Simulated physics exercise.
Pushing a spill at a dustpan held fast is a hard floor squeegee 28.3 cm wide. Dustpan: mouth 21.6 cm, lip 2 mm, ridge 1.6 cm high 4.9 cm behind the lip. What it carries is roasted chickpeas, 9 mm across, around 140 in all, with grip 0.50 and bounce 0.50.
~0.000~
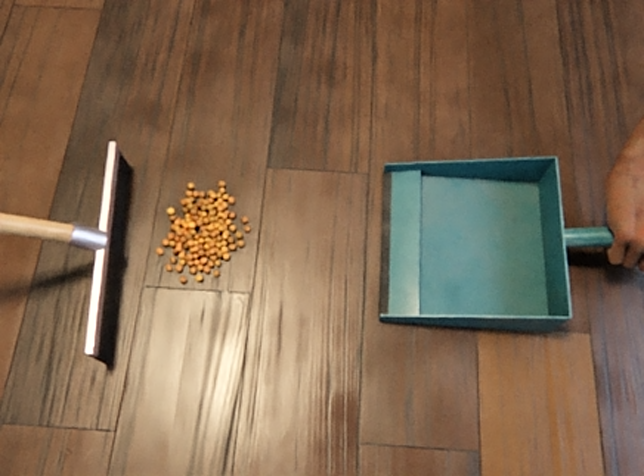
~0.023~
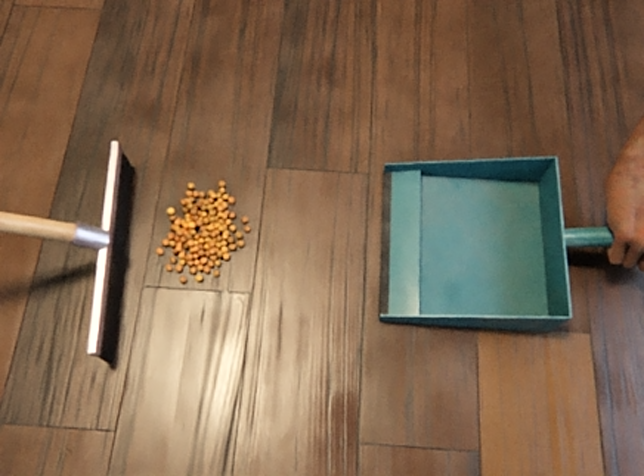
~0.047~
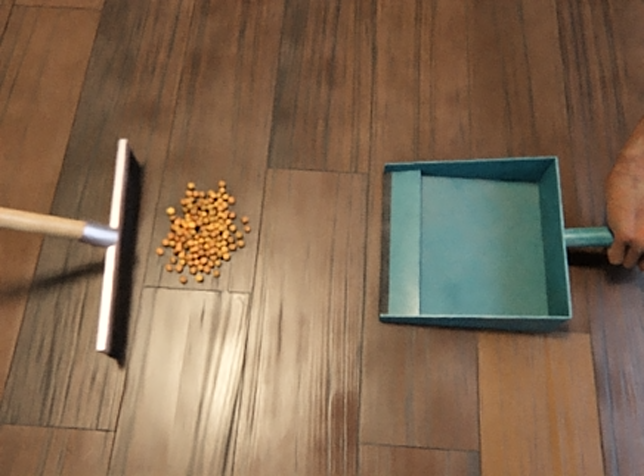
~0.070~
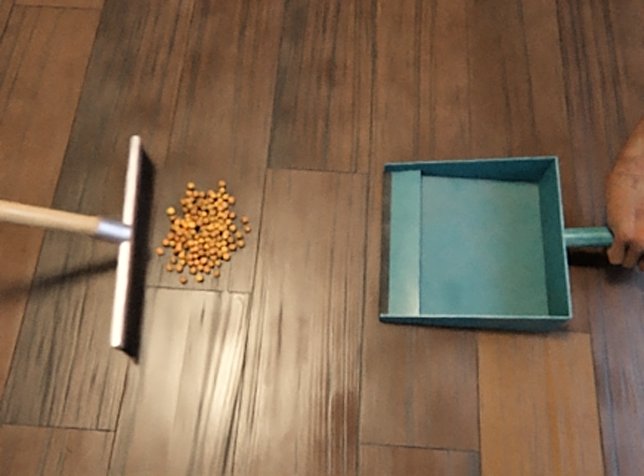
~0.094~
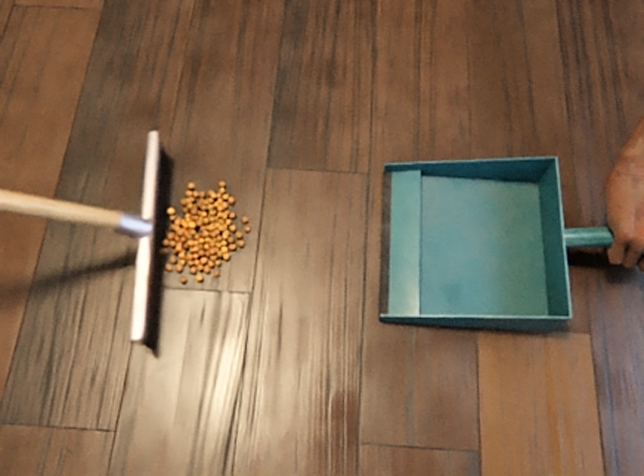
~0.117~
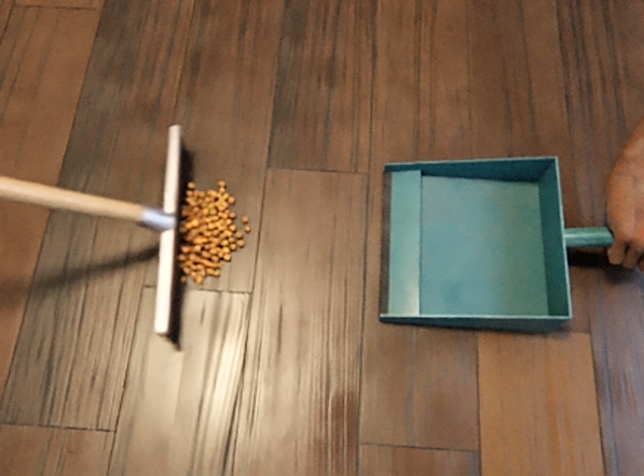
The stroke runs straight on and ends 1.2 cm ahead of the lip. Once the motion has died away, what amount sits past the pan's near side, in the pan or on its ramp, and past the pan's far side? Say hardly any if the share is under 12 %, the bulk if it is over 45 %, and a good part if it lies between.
Outcome: Past the pan's near side: My money's on a low share, in the pan or on its ramp: My money's on a medium-sized share, past the pan's far side: My money's on a medium-sized share.
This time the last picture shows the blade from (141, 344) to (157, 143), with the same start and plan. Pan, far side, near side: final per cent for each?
The pan gets 30, the far side 15 and the near side 5.
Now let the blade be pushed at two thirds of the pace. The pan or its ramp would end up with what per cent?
Some 30 %.
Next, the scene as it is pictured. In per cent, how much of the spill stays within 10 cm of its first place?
Close to 0 per cent of it.
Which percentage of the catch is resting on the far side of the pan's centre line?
About 80 %.
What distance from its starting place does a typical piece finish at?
Near 28 cm.
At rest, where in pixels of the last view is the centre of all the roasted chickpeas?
Roughly pixel (405, 192).
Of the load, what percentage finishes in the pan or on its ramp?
My estimate is some 35 per cent.
After 0.23 s, middle of the blade 14 cm from the lip; 0 % over the lip, far side 10 %, near side 0 %.
After 0.31 s, middle of the blade 5 cm from the lip; 0 % over the lip, far side 20 %, near side 5 %.
After 0.53 s, middle of the blade 3 cm from the lip; 45 % over the lip, far side 30 %, near side 5 %.
By 1.2 s all is still; near side 5 %, pan 35 %, far side 30 %, in front of the lip or behind the blade 30 %.
